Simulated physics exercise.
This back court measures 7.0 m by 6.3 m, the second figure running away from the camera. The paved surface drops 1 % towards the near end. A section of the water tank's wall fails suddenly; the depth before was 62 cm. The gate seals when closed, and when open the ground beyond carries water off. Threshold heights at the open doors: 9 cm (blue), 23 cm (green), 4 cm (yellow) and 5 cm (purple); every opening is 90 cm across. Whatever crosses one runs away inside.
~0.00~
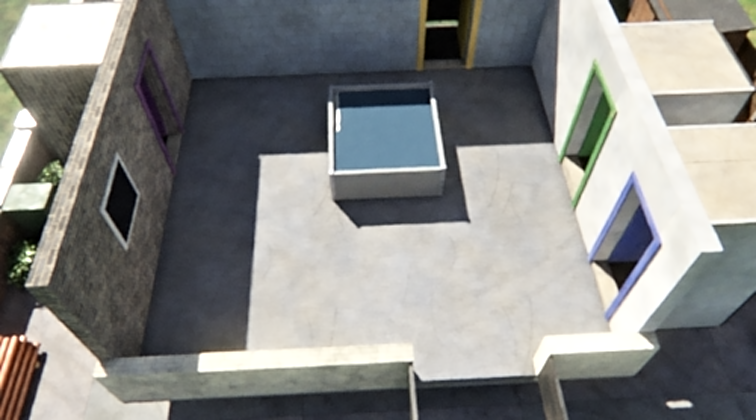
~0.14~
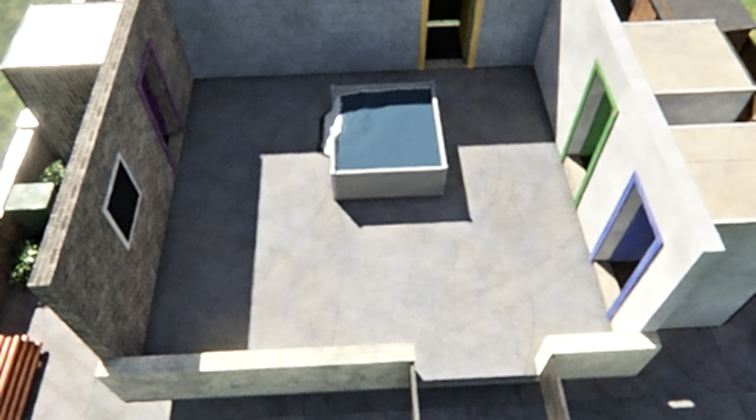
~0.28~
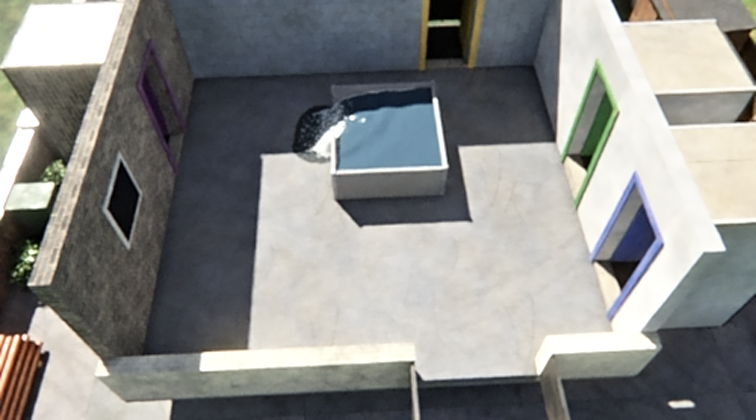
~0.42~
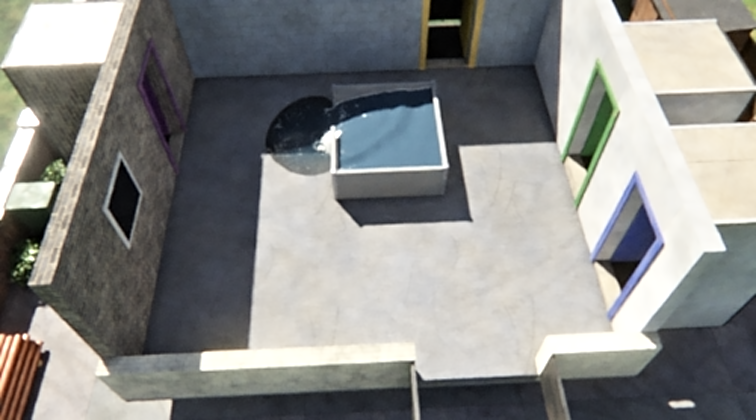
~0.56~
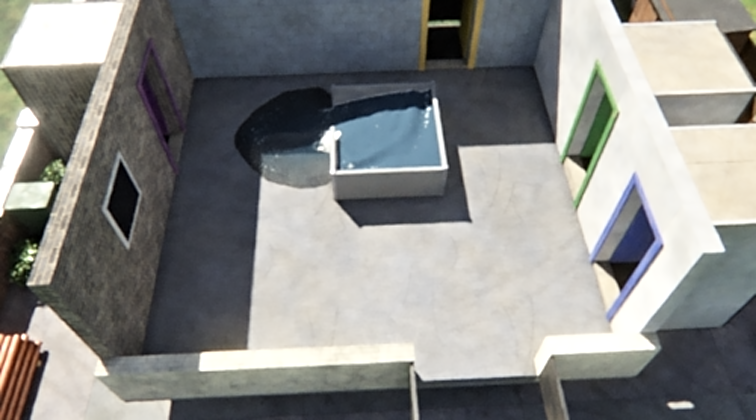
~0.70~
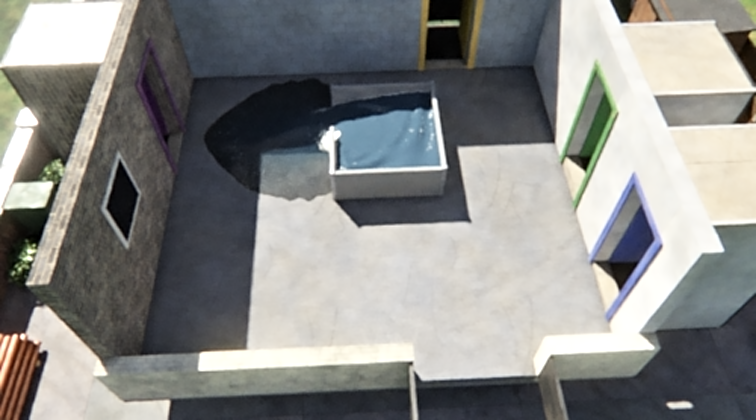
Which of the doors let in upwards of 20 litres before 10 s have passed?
Within that time: At the blue door it keeps below the limit; at the green door it stays under the limit; at the yellow door it stays under the limit; at the purple door it goes over the limit.
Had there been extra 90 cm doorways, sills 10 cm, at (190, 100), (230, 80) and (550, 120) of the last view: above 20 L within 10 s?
In that order: Over, past it, under.
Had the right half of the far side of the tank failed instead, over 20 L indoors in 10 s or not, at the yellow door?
Against that limit: Yellow past it.
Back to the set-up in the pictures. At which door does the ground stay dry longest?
The green one.
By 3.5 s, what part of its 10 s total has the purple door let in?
Some 60 per cent by then.
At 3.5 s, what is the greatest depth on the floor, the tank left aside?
Up to some 22 cm.
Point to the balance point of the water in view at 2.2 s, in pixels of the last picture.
Near (326, 142).
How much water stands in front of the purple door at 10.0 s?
About 7.5 cm.
After 1.4 s water covers 20 % of the floor and is deepest (32 cm) near (326, 130); blue door not reached, green door not reached, yellow door not reached, purple door 11 cm at the sill, 25 L in.
After 2.2 s water covers 25 % of the floor and is deepest (38 cm) near (194, 83); blue door not reached, green door not reached, yellow door not reached, purple door 16 cm at the sill, 109 L in.
After 3.5 s water covers 30 % of the floor and is deepest (22 cm) near (176, 173); blue door not reached, green door not reached, yellow door not reached, purple door 17 cm at the sill, 225 L in.
After 6.0 s water covers 50 % of the floor and is deepest (18 cm) near (137, 377); blue door not reached, green door not reached, yellow door 1 cm at the sill, 0 L in, purple door 13 cm at the sill, 307 L in.
After 10.0 s water covers 80 % of the floor and is deepest (12 cm) near (137, 377); blue door 7 cm at the sill, 0 L in, green door 1 cm at the sill, 0 L in, yellow door 2 cm at the sill, 0 L in, purple door 7 cm at the sill, 363 L in.
